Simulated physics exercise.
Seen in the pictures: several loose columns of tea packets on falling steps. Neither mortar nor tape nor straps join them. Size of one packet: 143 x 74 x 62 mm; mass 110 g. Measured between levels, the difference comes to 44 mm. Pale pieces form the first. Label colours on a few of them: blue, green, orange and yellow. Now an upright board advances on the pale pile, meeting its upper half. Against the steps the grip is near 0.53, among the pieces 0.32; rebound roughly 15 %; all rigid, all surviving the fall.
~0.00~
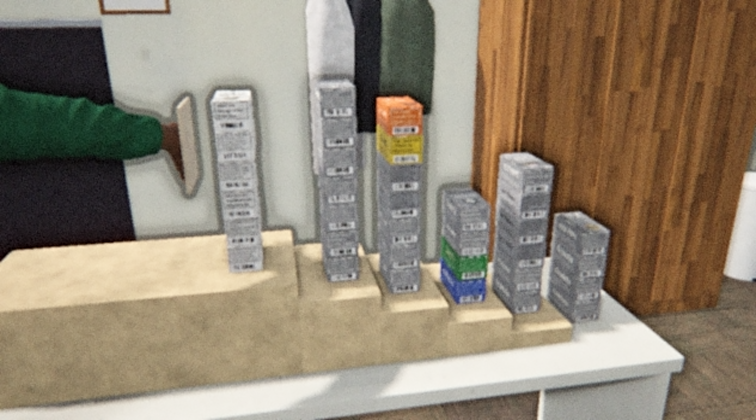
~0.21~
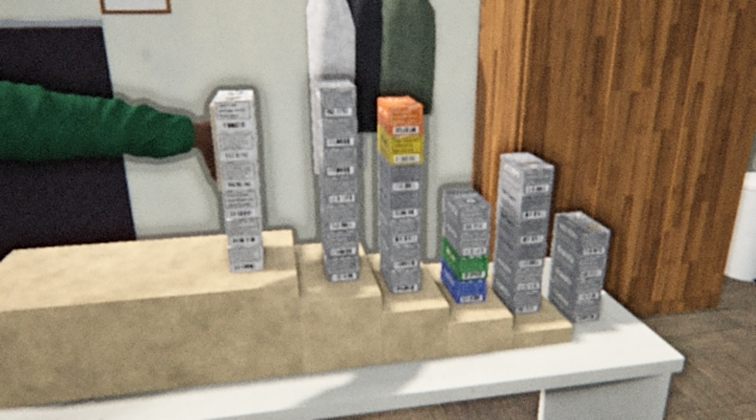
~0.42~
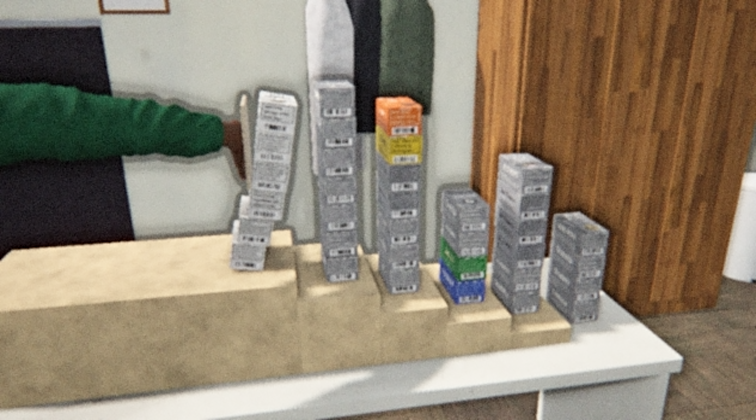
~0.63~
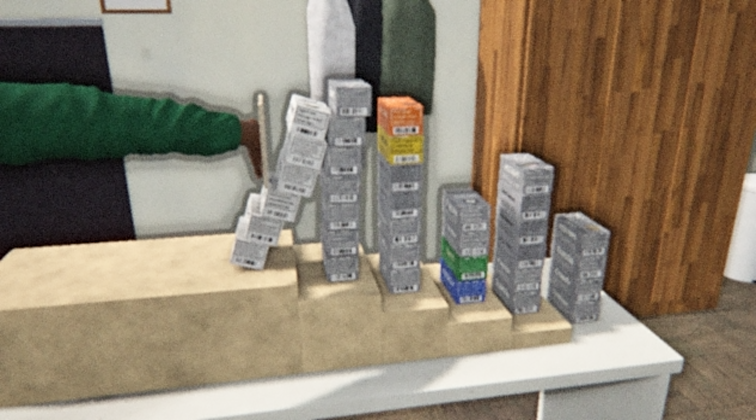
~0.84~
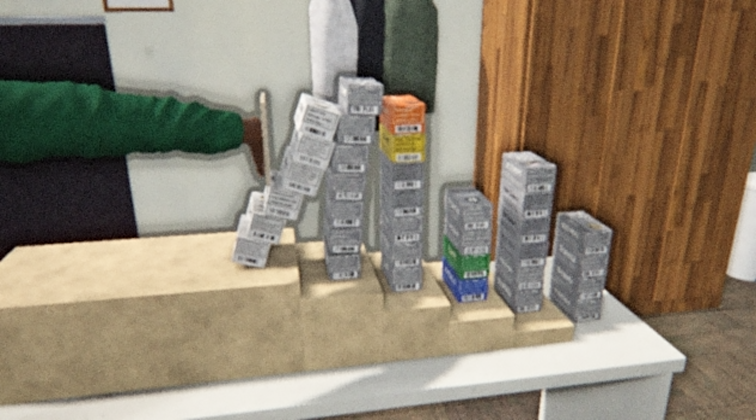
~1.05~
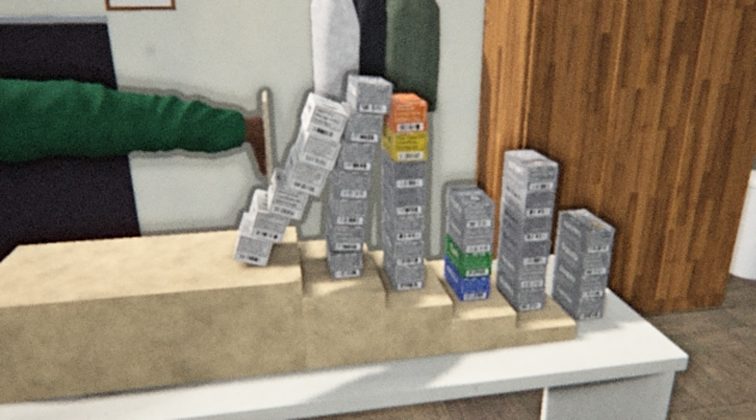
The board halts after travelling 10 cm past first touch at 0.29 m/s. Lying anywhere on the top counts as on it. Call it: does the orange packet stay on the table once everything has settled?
Once settled, the orange packet is down.
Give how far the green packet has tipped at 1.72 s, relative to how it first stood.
At that moment, roughly 10 degrees.
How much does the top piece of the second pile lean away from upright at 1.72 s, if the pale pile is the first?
30°.
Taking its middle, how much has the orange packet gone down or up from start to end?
Lower by close to 125 cm.
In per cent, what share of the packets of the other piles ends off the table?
Something close to 30 percent of them.
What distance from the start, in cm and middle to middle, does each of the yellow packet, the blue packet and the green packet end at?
I'd estimate yellow at 186 cm, blue at 4 cm and green at 12 cm.
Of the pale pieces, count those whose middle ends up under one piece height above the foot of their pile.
I count 5 of the pale pieces.
Around 1.72 s, 6 of the pale pile down; none of the 28 other packets off the table, 18 disturbed; orange packet on its side; yellow packet tipped 66°, 8 cm lower.
Around 2.26 s, 6 of the pale pile down; 1 of the 28 other packets off the table; orange packet tipped 23°, 1.19 m lower; yellow packet upside down.
Finally (3.1 s), 6 of the pale pile down; 9 of the 28 other packets off the table; orange packet 1.25 m lower; green packet tipped 42°, 8 cm lower; blue packet tipped 35°. Seen by the last camera, middles, green packet near (504, 278).
